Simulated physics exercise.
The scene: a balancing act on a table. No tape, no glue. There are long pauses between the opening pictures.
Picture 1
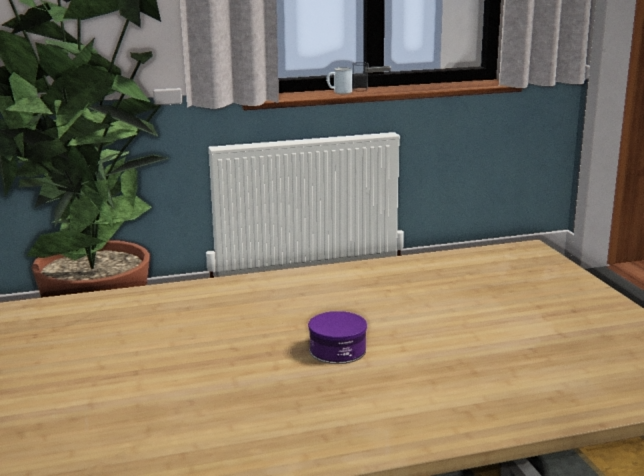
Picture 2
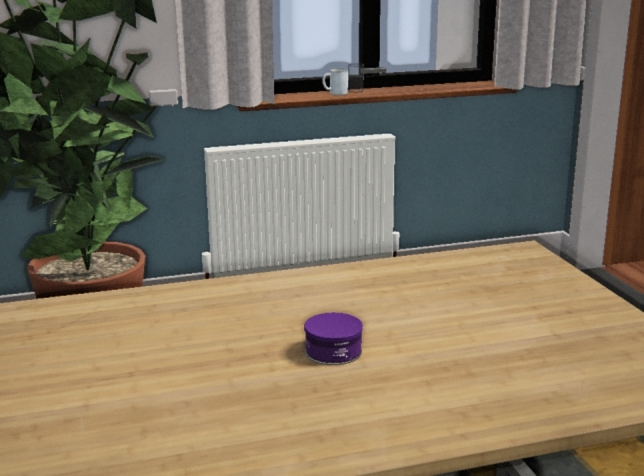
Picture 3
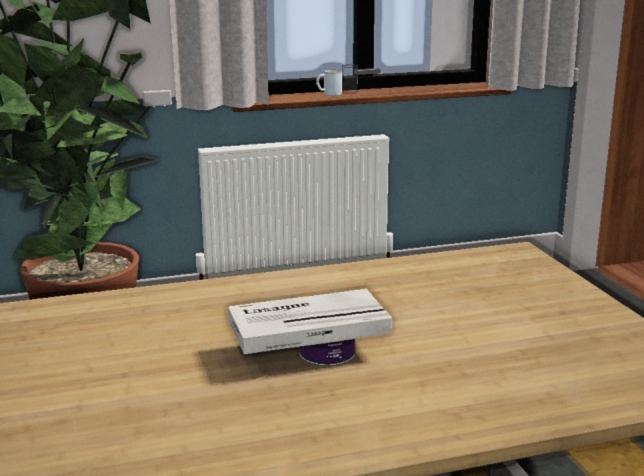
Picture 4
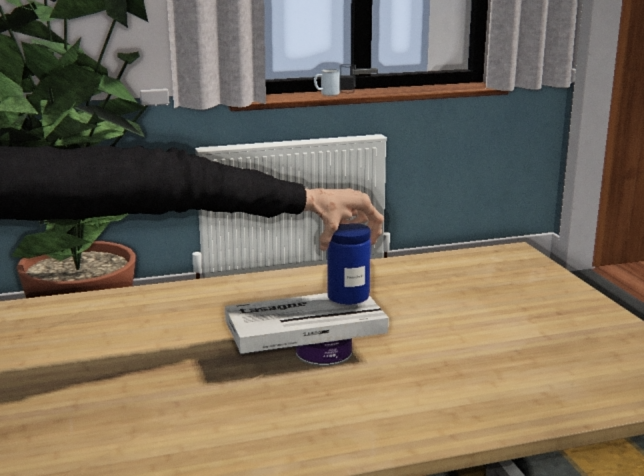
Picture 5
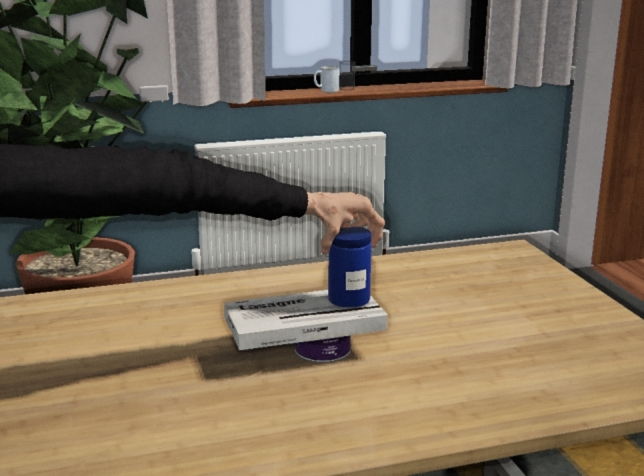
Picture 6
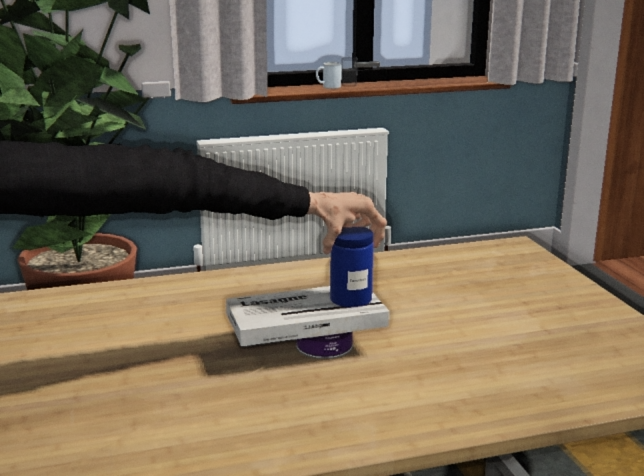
On a wooden table in front of a white radiator, a round purple tub sits alone, then a white lasagne packet lies across its top. An arm in a black sleeve reaches in from the left and sets a blue jar on the packet's right side, the hand still holding its lid.
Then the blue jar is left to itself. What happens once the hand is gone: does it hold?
Here the stack keeps its balance.
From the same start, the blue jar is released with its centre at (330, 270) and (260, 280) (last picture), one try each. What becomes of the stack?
First try: It stays up; second try: It loses its balance.
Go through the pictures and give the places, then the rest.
The last thing is not in view yet, in the first frame.
The last thing is not in view yet, in the second frame.
The last thing is not in view yet; white packet (309, 320), in the third frame.
On its way; blue jar (349, 263); white packet (305, 319), in the fourth frame.
On its way; blue jar (350, 266); white packet (304, 316), in the fifth frame.
Set down, still held; blue jar (352, 266); white packet (306, 312), in the sixth frame.
Then, 0.30 s past the last view, nothing moves.
Then, 0.70 s past the last view, blue jar resting near (352, 267).
Finally, all 3 still in place. Final places as the last picture's camera would see them, blue jar near (352, 267). The stack holds.
